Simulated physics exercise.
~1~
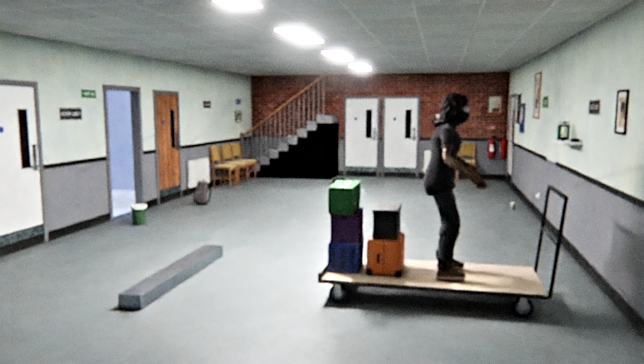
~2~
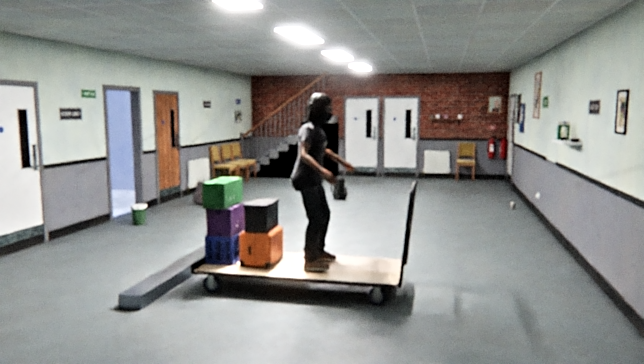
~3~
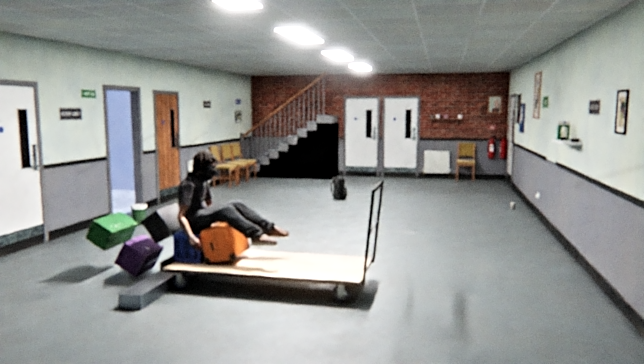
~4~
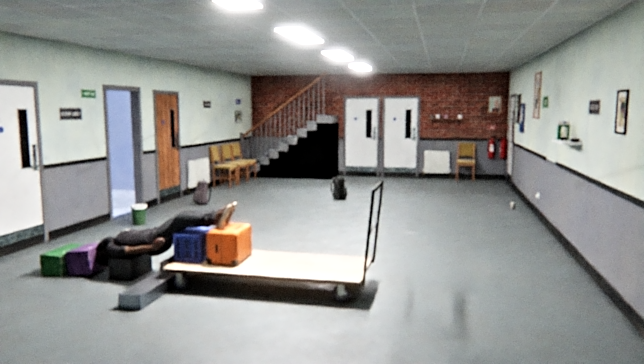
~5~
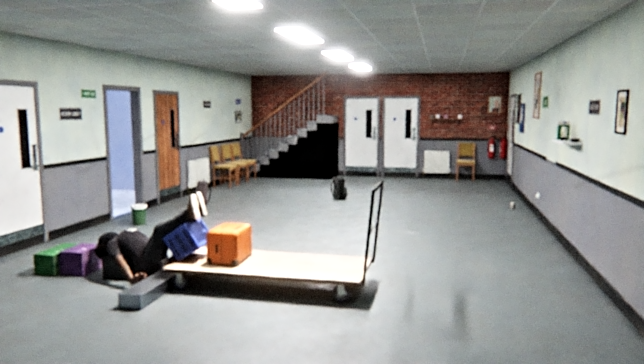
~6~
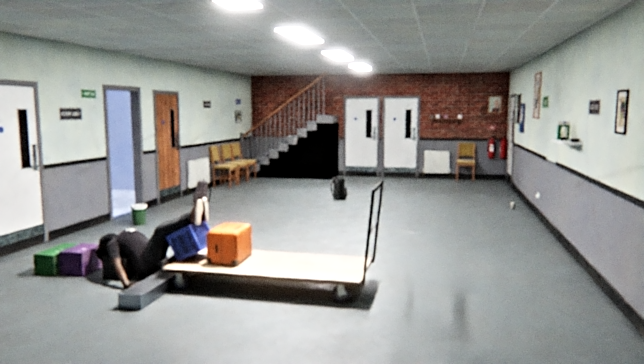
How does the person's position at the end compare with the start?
At the start the person is standing upright on the trolley on the right side of the hallway. By the end they are slumped head-down over the trolley's front on the left, with their legs raised beside the blue box.
